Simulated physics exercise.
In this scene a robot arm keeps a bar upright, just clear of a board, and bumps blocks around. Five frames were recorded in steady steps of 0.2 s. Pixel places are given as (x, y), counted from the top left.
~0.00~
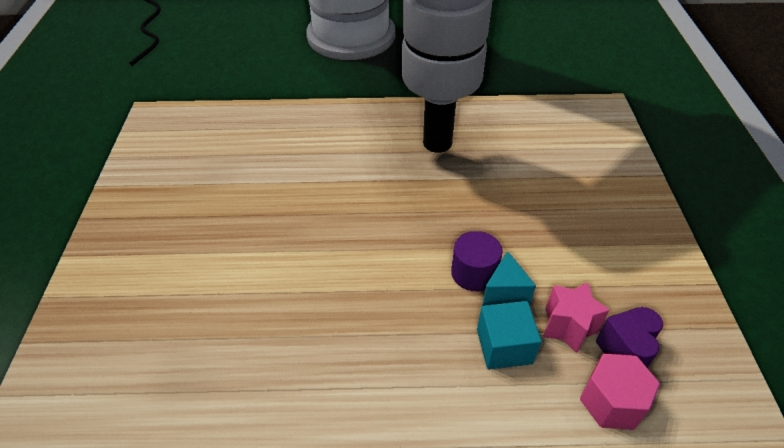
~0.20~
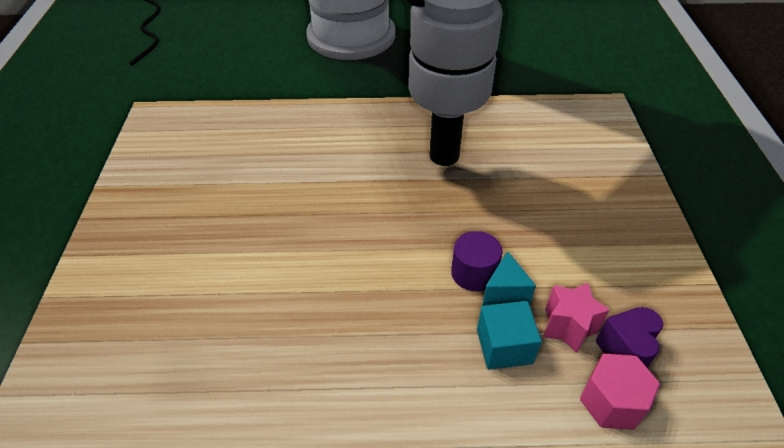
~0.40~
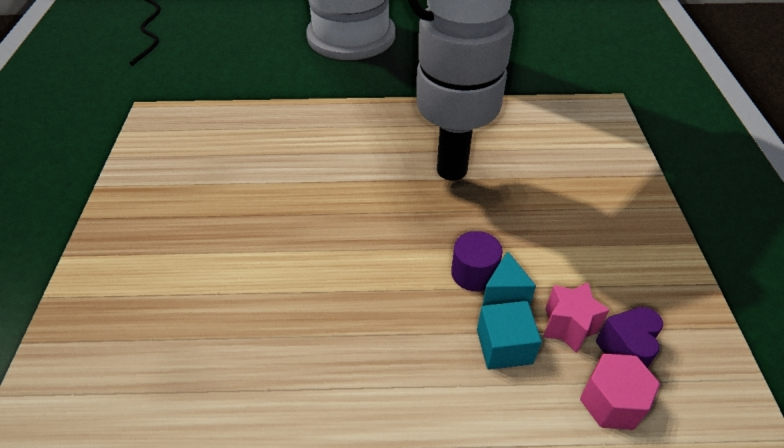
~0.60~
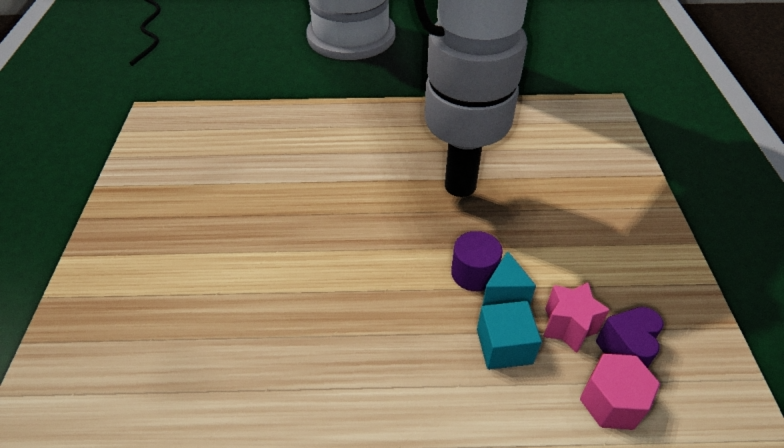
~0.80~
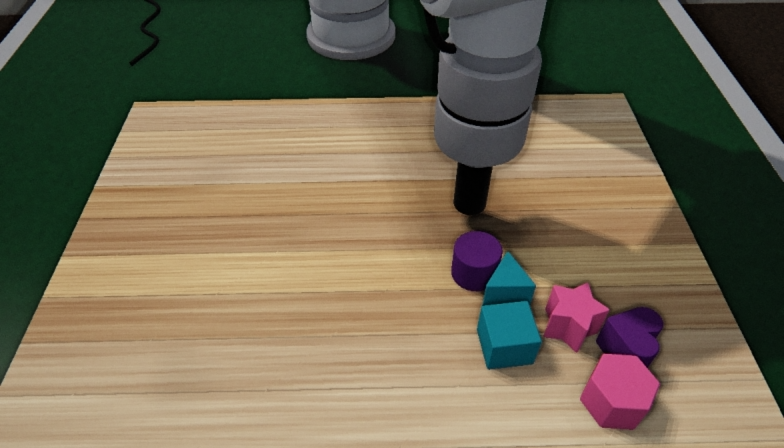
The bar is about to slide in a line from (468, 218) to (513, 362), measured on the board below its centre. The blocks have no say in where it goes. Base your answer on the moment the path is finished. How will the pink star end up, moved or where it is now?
It gets displaced.
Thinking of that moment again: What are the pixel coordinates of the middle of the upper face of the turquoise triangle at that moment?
Close to (554, 330).
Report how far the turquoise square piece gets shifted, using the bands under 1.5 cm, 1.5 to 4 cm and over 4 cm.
It will move more than 4 cm.
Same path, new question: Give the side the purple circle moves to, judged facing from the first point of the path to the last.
Well, taking the path from its start to its end as straight ahead, the purple circle moves to the right.
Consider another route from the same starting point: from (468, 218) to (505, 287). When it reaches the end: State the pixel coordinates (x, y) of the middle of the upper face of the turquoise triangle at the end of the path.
It is at (528, 295).
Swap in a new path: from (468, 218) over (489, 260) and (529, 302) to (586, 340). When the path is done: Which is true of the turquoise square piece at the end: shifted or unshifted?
It does get moved.
The first path, step by step. One third of the way, bar at (483, 247); purple circle at (478, 268); turquoise triangle at (517, 280).
Two thirds of the way, bar at (499, 294); purple circle at (467, 306); turquoise triangle at (535, 296); turquoise square piece at (512, 337), turned 25° anticlockwise; pink star at (582, 306).
At the end, bar at (517, 350); purple circle at (466, 320); turquoise triangle at (554, 330), turned 50° anticlockwise; turquoise square piece at (529, 385), turned 20° clockwise; pink star at (594, 310), turned 40° anticlockwise.
